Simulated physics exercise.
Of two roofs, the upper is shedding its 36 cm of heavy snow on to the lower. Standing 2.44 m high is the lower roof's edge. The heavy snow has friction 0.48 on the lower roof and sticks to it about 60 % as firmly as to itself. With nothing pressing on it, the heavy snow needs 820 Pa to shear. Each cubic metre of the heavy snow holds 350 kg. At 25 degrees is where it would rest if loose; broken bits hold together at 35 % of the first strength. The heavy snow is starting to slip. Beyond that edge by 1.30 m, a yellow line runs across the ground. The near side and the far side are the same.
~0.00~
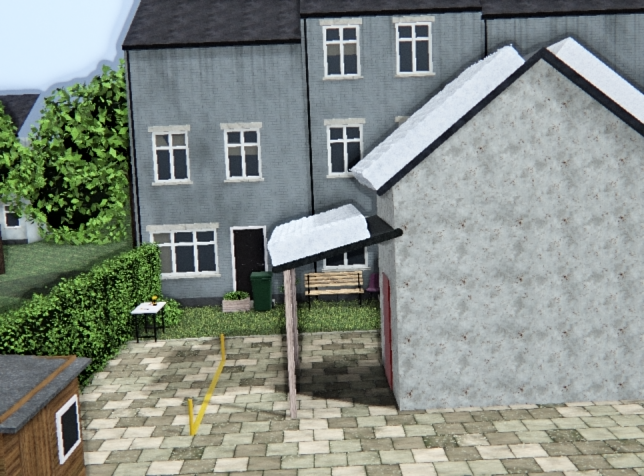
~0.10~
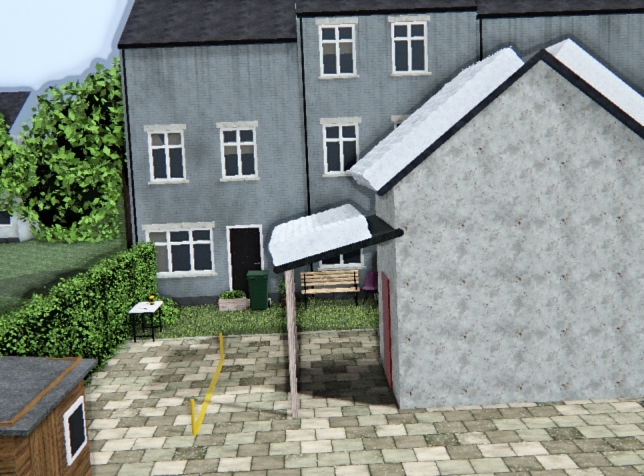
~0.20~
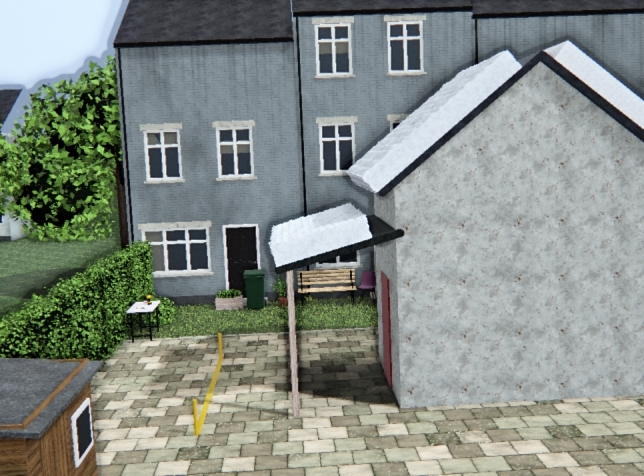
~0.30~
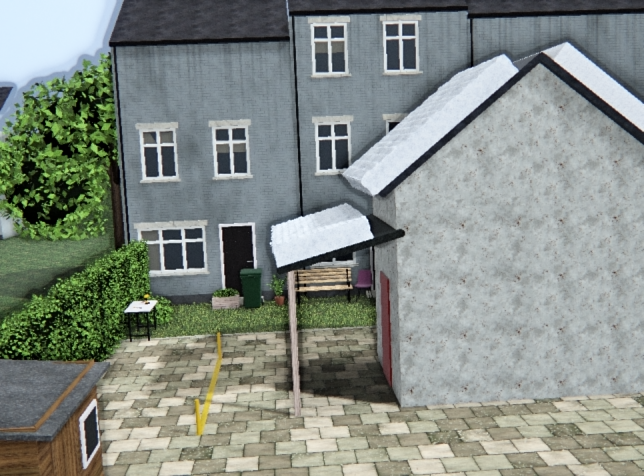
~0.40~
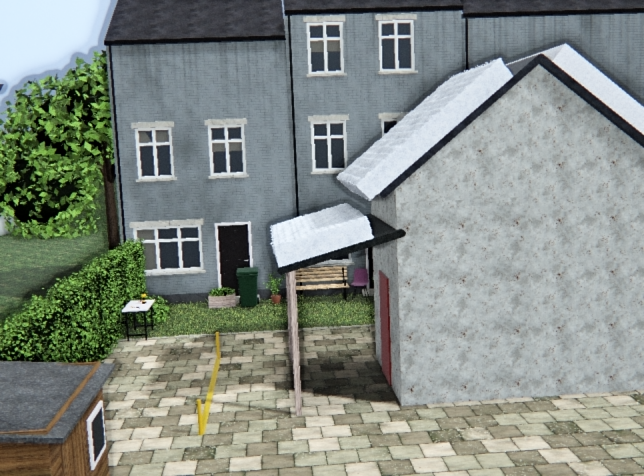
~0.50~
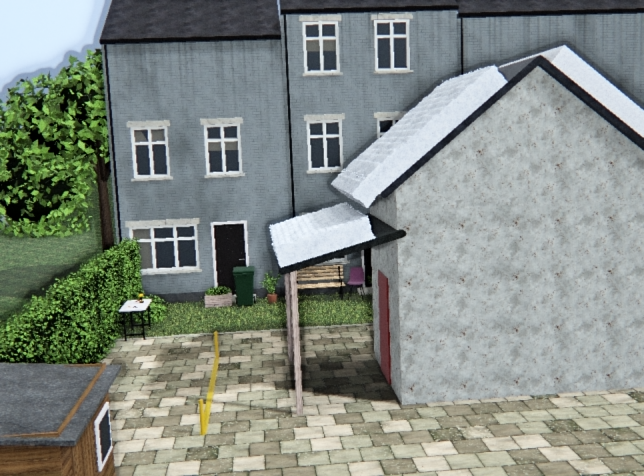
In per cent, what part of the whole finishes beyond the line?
I would say some 13 percent of the snow lies beyond it.
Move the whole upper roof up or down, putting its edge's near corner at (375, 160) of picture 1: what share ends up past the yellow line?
Share past the line: About 35 %.
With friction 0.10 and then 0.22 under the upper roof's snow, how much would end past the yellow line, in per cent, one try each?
First try 35 per cent, second try 25 per cent.
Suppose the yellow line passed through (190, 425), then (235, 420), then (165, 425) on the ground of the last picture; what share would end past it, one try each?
First try around 9 per cent, second around 25 per cent, third around 5 per cent.
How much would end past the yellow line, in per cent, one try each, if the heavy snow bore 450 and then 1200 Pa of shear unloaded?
Roughly 30 % followed by roughly 5 %.
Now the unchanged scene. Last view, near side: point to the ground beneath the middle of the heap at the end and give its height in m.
It sits close to (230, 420), some 0.4 m high.
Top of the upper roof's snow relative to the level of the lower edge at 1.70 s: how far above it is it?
At that moment the top of the snow is about 1.6 m above the lower edge.
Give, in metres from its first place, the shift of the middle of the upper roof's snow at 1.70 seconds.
I'd put it near 2.4 m.
After 1.05 s, none is below the lower edge and 0 % is past the line.
After 1.70 s, none is below the lower edge and 0 % is past the line.
After 2.35 s, 28 % is below the lower edge and 3 % is past the line.
After 3.00 s, 42 % is below the lower edge and 11 % is past the line.
After 4.00 s, at the end, 43 % is below the lower edge and 13 % is past the line.
